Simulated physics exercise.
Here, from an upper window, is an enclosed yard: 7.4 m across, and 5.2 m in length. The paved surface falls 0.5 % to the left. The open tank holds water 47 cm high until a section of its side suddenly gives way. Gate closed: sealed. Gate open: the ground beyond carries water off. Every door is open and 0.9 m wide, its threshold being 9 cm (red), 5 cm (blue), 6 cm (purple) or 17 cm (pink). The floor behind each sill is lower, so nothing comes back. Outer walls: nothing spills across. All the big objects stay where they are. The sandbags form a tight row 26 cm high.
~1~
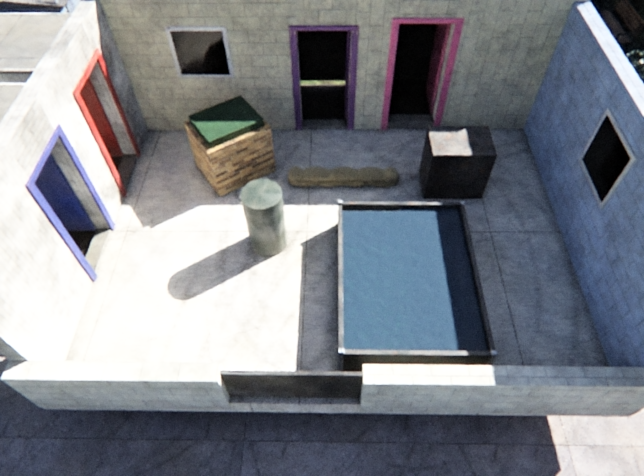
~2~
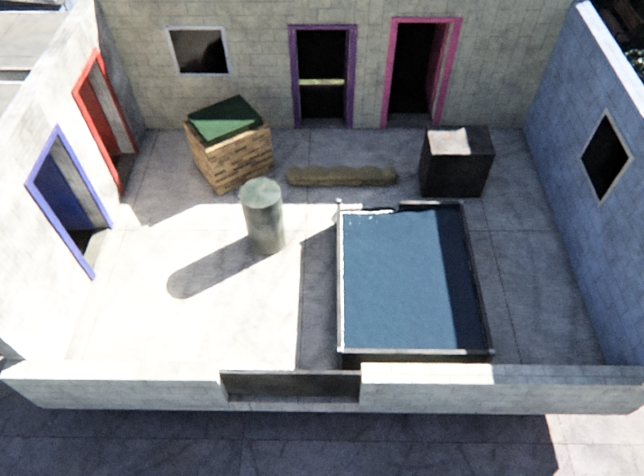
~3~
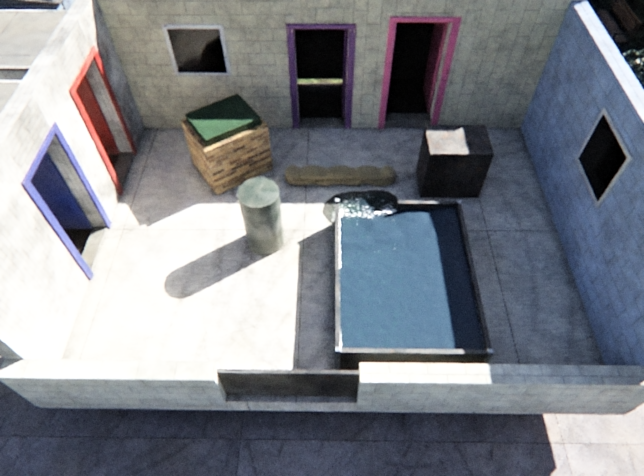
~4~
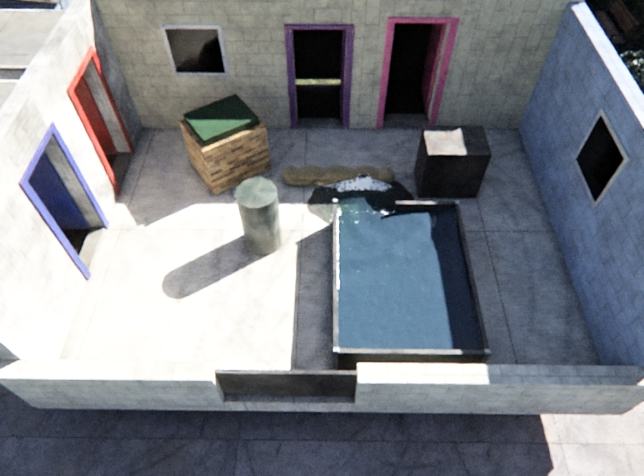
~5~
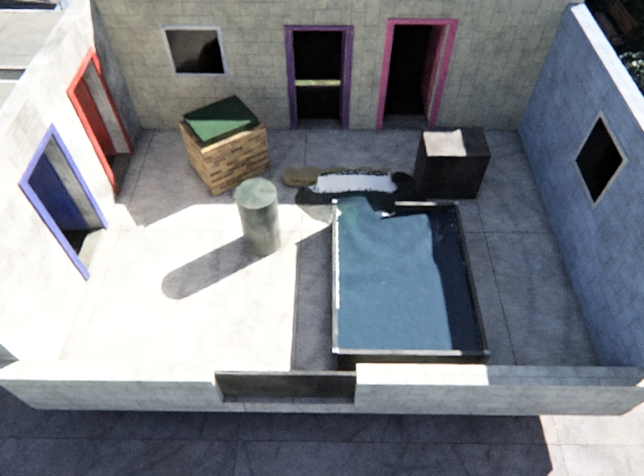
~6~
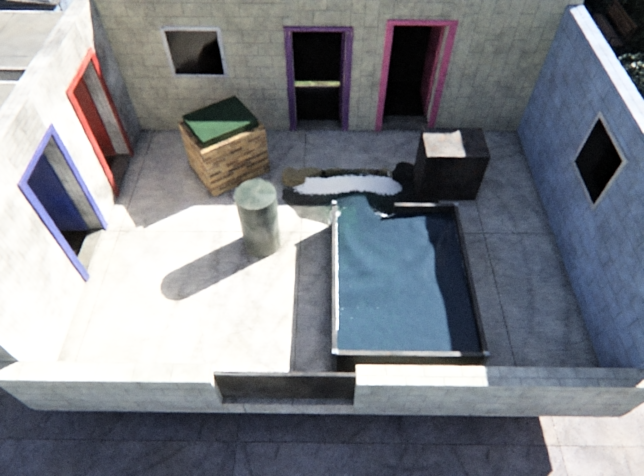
Water pouring from the far side of an open tank in a walled yard, spreading across the paving around a low log-like block.
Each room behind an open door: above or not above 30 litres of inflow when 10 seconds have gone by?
Red door: Not above, blue door: Above, purple door: Not above, pink door: Not above.
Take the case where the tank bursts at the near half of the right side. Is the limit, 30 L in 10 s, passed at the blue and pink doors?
Lab note: Vs limit, blue door inside limit; pink door inside limit.
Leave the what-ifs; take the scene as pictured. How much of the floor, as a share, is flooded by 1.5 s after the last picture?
About 30 per cent.
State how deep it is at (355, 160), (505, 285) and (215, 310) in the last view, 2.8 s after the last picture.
3, 0 and 0 cm.
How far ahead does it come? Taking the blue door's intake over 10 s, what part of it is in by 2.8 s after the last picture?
Share: ~ 25 %.
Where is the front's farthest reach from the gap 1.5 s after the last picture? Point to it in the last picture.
That's around (123, 210) in the last picture.
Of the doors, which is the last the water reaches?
Lab note: Last arrival at the red door.
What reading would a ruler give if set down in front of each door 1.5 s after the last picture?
Red 0 cm, blue 0 cm, purple 2 cm, pink 9 cm.
Then, 0.7 s after the last picture water covers 15 % of the floor and is deepest (38 cm) near (354, 196); red door not reached, blue door not reached, purple door not reached, pink door not reached.
Then, 1.5 s after the last picture water covers 30 % of the floor and is deepest (36 cm) near (354, 196); red door not reached, blue door not reached, purple door 2 cm at the sill, 0 L in, pink door 9 cm at the sill, 0 L in.
Then, 2.8 s after the last picture water covers 45 % of the floor and is deepest (27 cm) near (354, 196); red door 3 cm at the sill, 0 L in, blue door 12 cm at the sill, 40 L in, purple door 6 cm at the sill, 0 L in, pink door 10 cm at the sill, 0 L in.
Then, 5.3 s after the last picture water covers 75 % of the floor and is deepest (20 cm) near (354, 196); red door 5 cm at the sill, 0 L in, blue door 11 cm at the sill, 118 L in, purple door 3 cm at the sill, 0 L in, pink door 7 cm at the sill, 0 L in.
Then, 9.3 s after the last picture water covers 95 % of the floor and is deepest (13 cm) near (354, 196); red door 5 cm at the sill, 0 L in, blue door 8 cm at the sill, 172 L in, purple door 4 cm at the sill, 0 L in, pink door 6 cm at the sill, 0 L in.
